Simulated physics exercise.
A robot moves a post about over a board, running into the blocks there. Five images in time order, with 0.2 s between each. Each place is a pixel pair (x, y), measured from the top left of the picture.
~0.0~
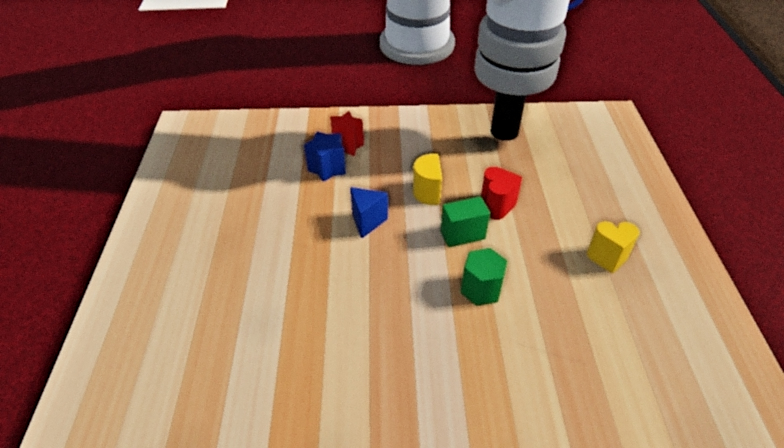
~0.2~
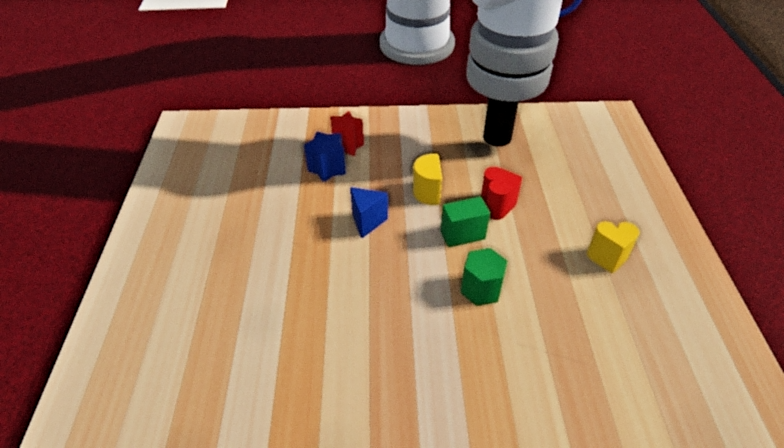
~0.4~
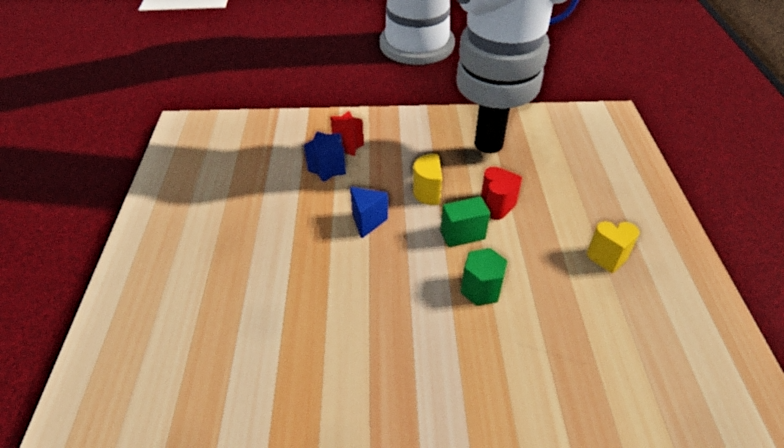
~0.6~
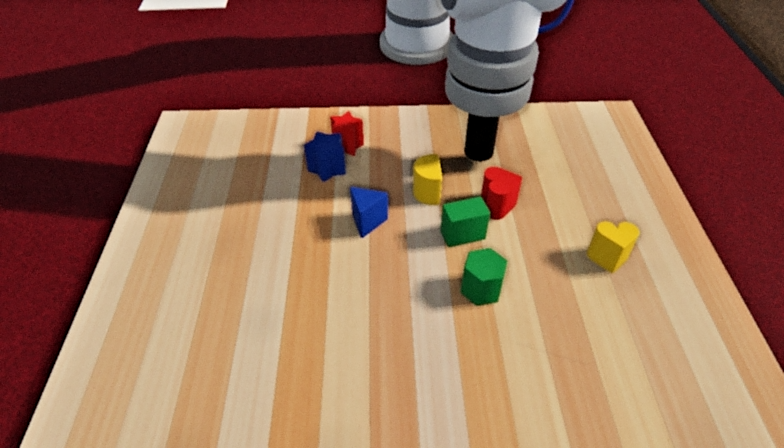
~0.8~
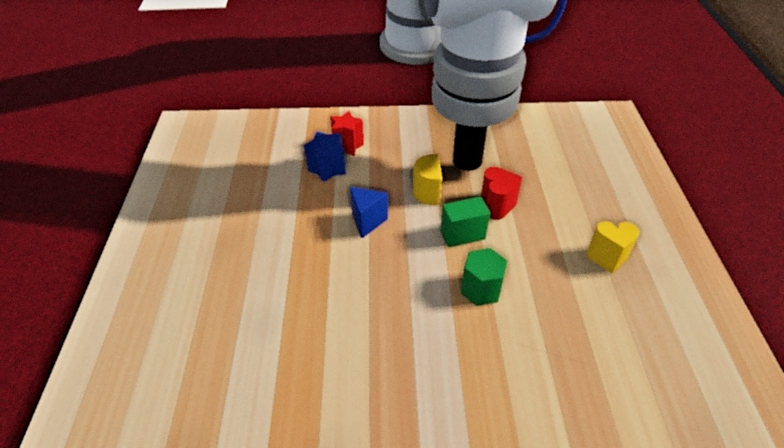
A robot arm moves a black post slightly left and nearer, while the colored blocks stay still.
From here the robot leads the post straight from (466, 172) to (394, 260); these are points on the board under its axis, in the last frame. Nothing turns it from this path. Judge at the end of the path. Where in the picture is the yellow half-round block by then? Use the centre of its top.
When the path ends, it will be at (413, 172).
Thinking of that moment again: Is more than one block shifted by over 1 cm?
No, that is not how it ends up.
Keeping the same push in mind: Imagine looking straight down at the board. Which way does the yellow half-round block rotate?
Clockwise, looking down.
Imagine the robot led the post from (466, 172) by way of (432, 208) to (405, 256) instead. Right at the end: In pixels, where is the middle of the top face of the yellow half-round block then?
I'd expect the centre of its top face to be at (405, 177).
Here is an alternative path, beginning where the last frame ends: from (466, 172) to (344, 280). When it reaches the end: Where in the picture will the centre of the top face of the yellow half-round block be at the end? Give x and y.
It should be at (396, 177) by then.
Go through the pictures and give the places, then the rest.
In the first picture, tip of the post (504, 133), middles of tops, yellow half-round block (429, 166), green rectangular block (466, 208).
In the second picture, post (497, 138), nothing pushed.
In the third picture, post (489, 145), nothing pushed.
In the fourth picture, post (479, 153), nothing pushed.
In the fifth picture, post (467, 162), yellow half-round block (429, 166), green rectangular block (466, 208).
The first path, step by step. One third of the way, post (445, 188); yellow half-round block (418, 170), turned 15° clockwise.
Two thirds of the way, post (420, 218); yellow half-round block (413, 172), turned 35° clockwise.
At the end, post (394, 249); yellow half-round block (413, 172), turned 35° clockwise; green rectangular block unmoved.
